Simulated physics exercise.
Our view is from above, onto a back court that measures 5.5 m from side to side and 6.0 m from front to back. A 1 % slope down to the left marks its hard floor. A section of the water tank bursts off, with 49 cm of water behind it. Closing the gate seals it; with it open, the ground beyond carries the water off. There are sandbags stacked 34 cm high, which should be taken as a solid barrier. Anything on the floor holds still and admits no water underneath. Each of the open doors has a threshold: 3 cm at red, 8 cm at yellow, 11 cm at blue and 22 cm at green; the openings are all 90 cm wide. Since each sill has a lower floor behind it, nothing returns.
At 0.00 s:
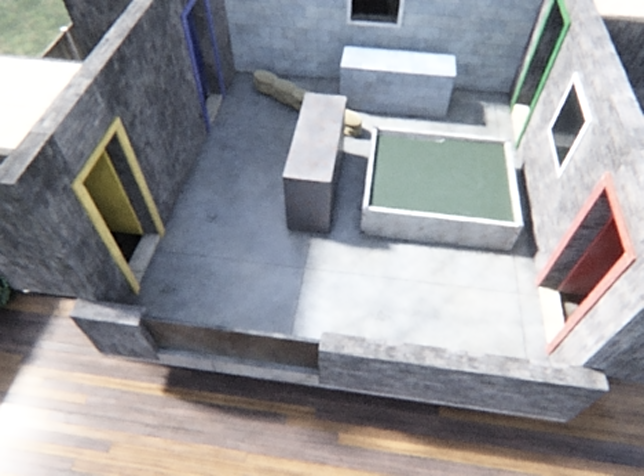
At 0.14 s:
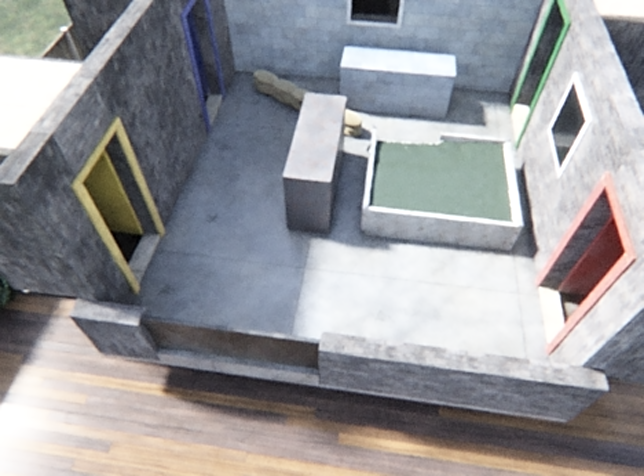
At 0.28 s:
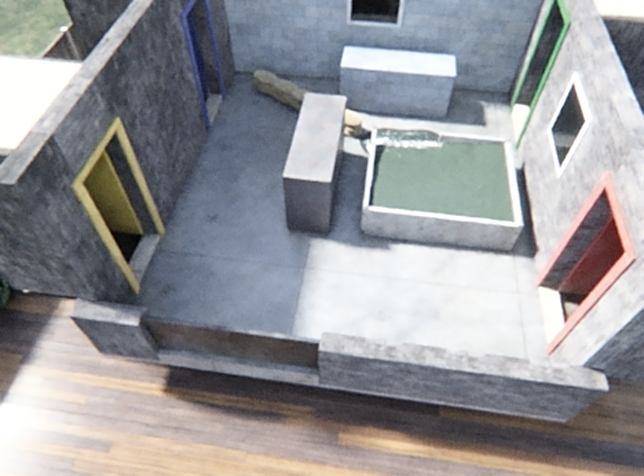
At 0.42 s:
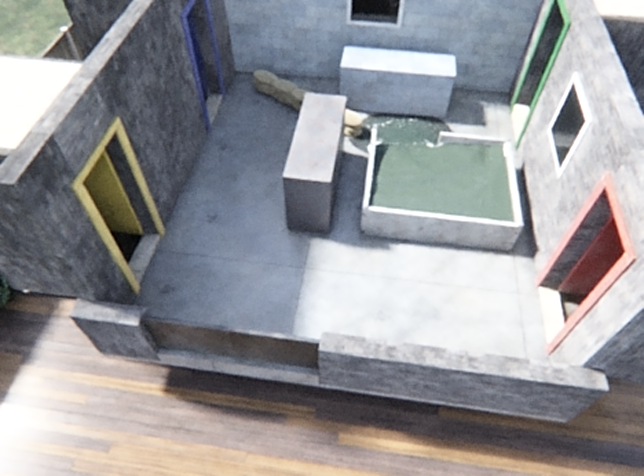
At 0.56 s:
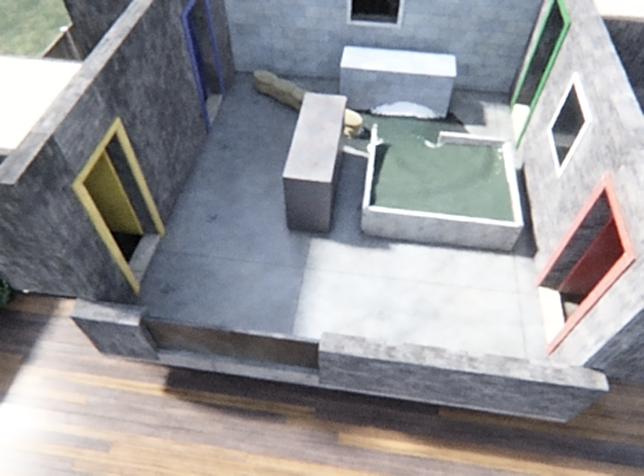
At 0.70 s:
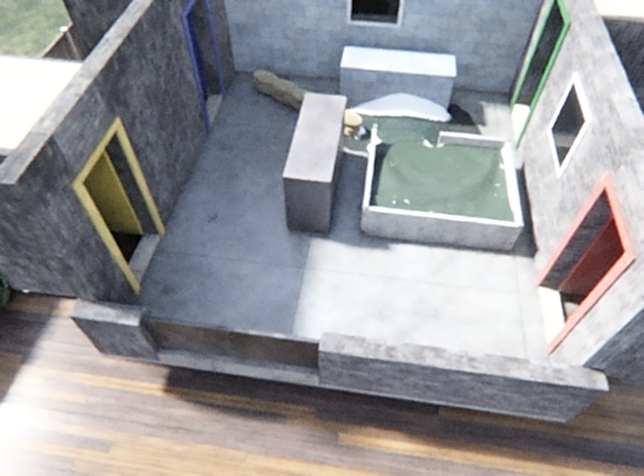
In a grey walled court, green water pours from the tank's far side and spreads outward.
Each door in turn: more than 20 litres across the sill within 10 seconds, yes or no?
Answers: Red door, no; yellow door, no; blue door, no; green door, no.
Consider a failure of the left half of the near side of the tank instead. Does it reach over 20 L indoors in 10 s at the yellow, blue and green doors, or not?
Yellow exceeds; blue falls short; green falls short.
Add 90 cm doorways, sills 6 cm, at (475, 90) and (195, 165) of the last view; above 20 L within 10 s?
Well, the first one ends up on the high side, the second one on the low side.
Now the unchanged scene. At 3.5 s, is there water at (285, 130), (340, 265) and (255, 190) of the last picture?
Submerged, untouched, untouched.
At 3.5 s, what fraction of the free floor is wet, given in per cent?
Close to 40 in a hundred.
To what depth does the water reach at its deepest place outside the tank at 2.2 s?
Some 38 cm deep.
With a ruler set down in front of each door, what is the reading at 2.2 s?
Door by door in cm, red shows 0, yellow shows 0, blue shows 0, green shows 18.
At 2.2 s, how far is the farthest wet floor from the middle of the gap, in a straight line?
It comes to some 4.2 metres.
After 1.4 s water covers 15 % of the floor and is deepest (38 cm) near (379, 119); red door not reached, yellow door not reached, blue door not reached, green door not reached.
After 2.2 s water covers 20 % of the floor and is deepest (38 cm) near (370, 112); red door not reached, yellow door not reached, blue door not reached, green door 18 cm at the sill, 0 L in.
After 3.5 s water covers 40 % of the floor and is deepest (23 cm) near (368, 130); red door not reached, yellow door not reached, blue door 5 cm at the sill, 0 L in, green door 18 cm at the sill, 0 L in.
After 6.0 s water covers 65 % of the floor and is deepest (17 cm) near (307, 101); red door 3 cm at the sill, 0 L in, yellow door 3 cm at the sill, 0 L in, blue door 3 cm at the sill, 0 L in, green door 14 cm at the sill, 0 L in.
After 10.0 s water covers 90 % of the floor and is deepest (15 cm) near (235, 73); red door 2 cm at the sill, 1 L in, yellow door 8 cm at the sill, 0 L in, blue door 4 cm at the sill, 0 L in, green door 8 cm at the sill, 0 L in.
